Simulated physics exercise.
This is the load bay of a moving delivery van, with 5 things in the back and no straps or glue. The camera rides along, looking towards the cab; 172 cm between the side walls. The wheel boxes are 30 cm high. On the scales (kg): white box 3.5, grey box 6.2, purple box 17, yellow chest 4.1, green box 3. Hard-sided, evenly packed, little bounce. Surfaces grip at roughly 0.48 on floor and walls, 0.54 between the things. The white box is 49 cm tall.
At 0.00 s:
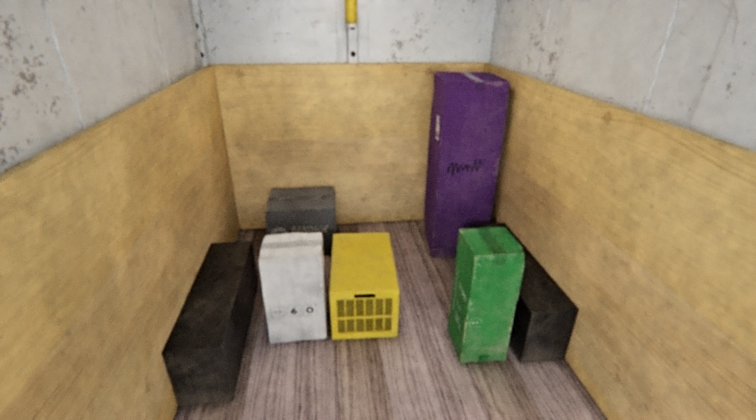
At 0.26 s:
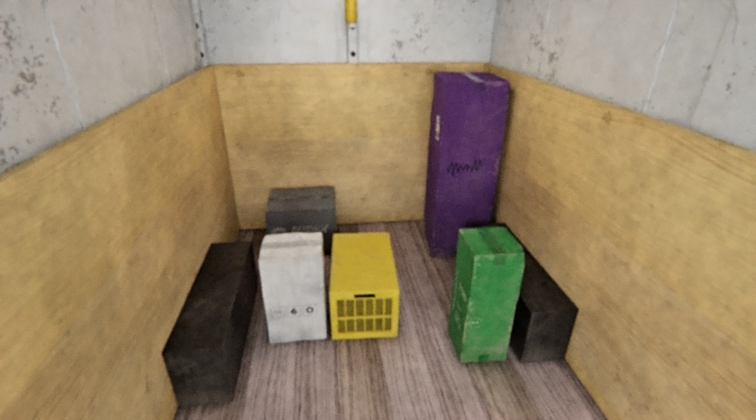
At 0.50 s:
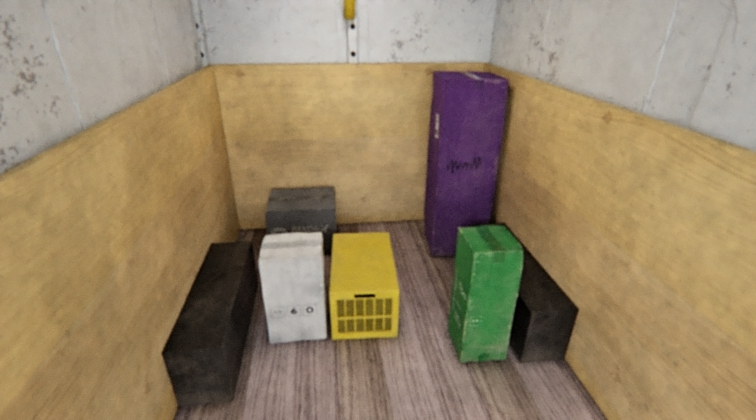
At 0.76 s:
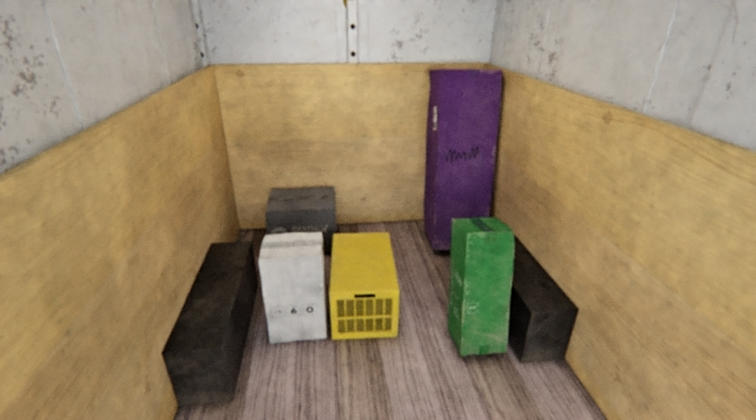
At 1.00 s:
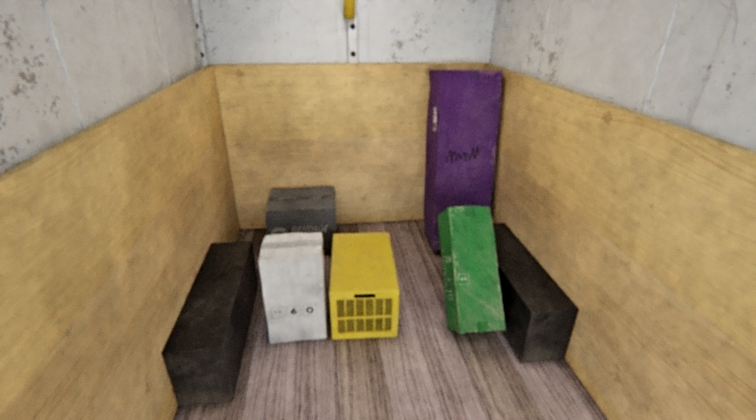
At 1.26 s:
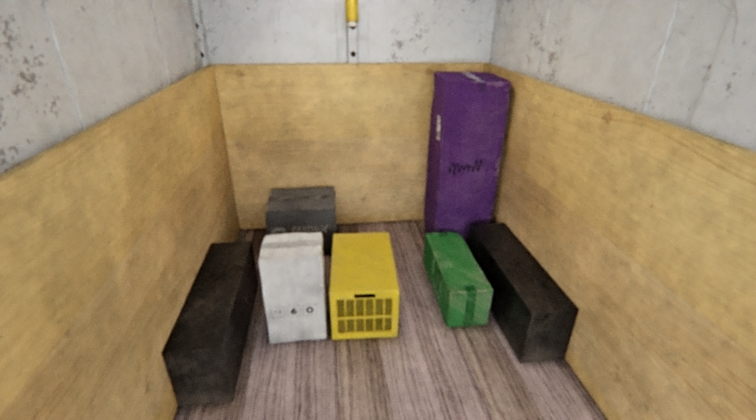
In a wood-lined van load bay, a tall purple box rocks slightly towards the far wall and back upright, while a standing green box tips away from the viewer and lands flat; the other boxes stay put.
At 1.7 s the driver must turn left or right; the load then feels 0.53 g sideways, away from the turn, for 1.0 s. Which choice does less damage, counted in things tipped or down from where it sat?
Fewer things are lost with the left turn.
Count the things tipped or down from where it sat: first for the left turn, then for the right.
Turning left 1, turning right 2.
Turning left. At 1.86 s, load feels 0.34 g right; green box on its side; purple box 3° off upright.
After 2.26 s, load feels 0.53 g right; white box moved 3 cm near (302, 287); grey box moved 3 cm near (308, 221); green box on its side.
After 2.56 s, load feels 0.30 g right; grey box moved 10 cm near (319, 220); white box moved 10 cm near (317, 286); green box on its side.
In the end (3.3 s), toppled in the back, green box; the other 4 under 15 cm from the start. In the last view, white box near (319, 286), grey box near (321, 220).
Turning right instead, purple box and green box tipped over or down from where it sat, 2 of 5 in all.
